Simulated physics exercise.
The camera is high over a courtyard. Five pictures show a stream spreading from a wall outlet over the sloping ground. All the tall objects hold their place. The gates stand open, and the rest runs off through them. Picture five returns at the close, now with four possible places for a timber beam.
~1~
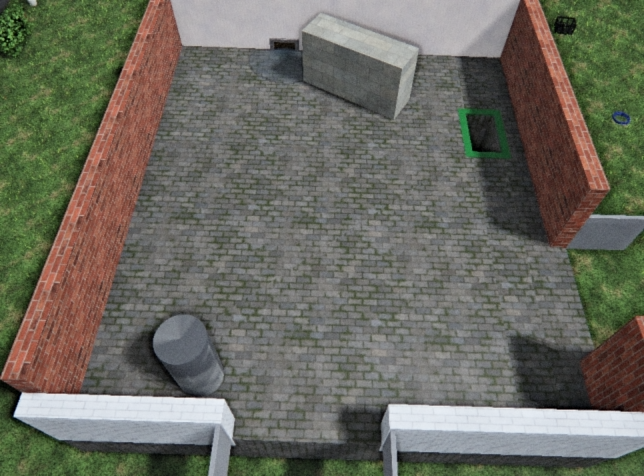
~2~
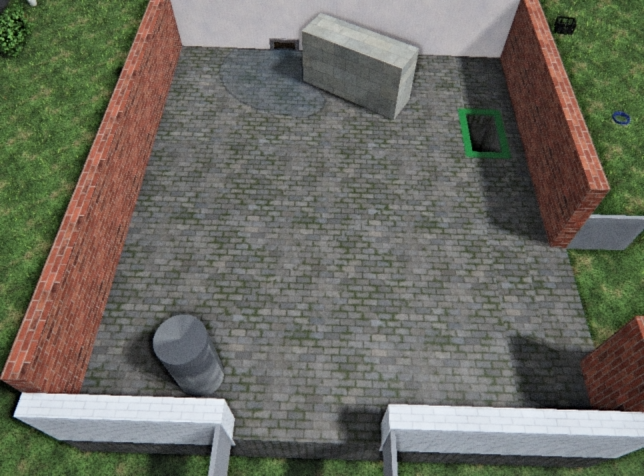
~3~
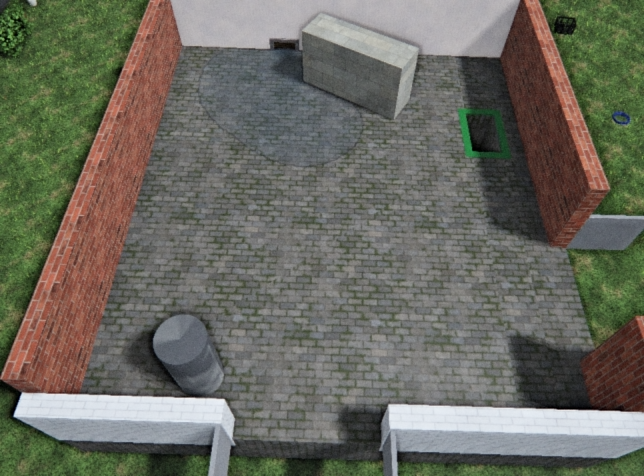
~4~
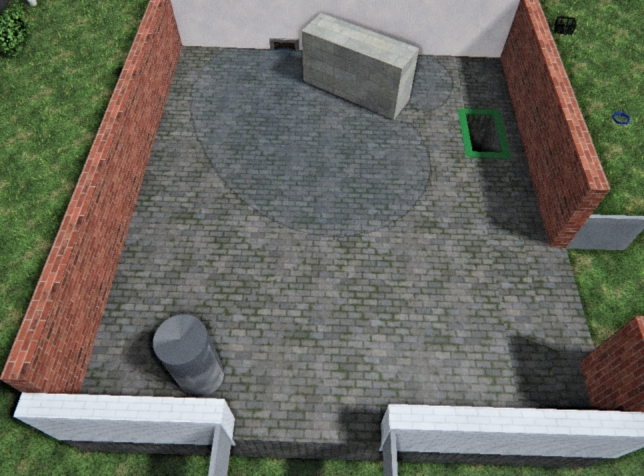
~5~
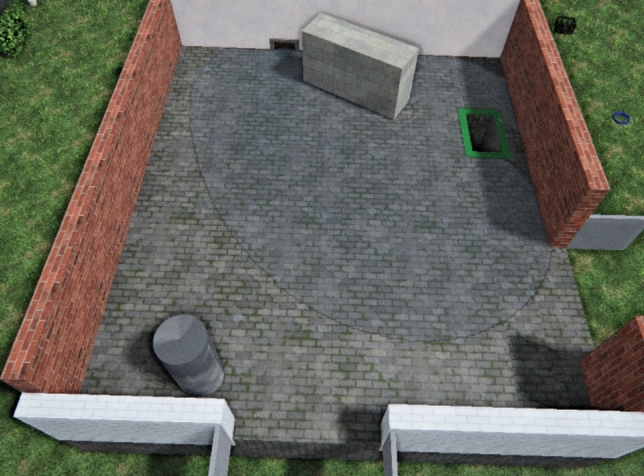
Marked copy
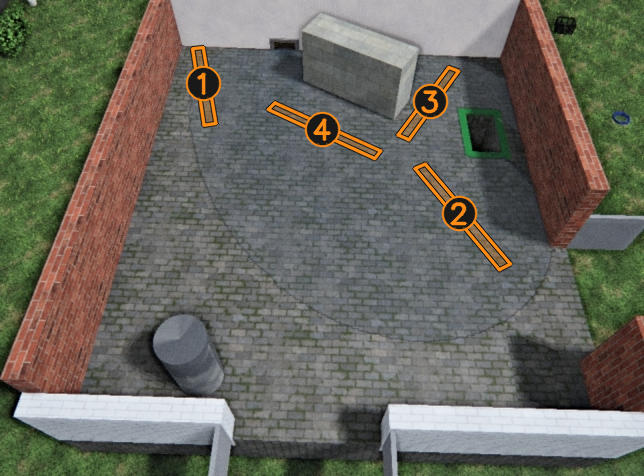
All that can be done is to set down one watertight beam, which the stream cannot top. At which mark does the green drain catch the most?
Choose 4.
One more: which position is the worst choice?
That would be 3.
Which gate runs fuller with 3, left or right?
More leaves on the right.
On the marked copy, 1 from (197, 48) to (210, 124); 2 from (420, 166) to (504, 266); 3 from (403, 137) to (453, 69); 4 from (271, 106) to (377, 154).
With 1, about 18 % of the stream goes into the green drain, about 82 % out by the gates.
With 2, about 18 % of the stream goes into the green drain, about 82 % out by the gates.
With 3, about 12 % of the stream goes into the green drain, about 87 % out by the gates.
With 4, about 26 % of the stream goes into the green drain, about 73 % out by the gates.
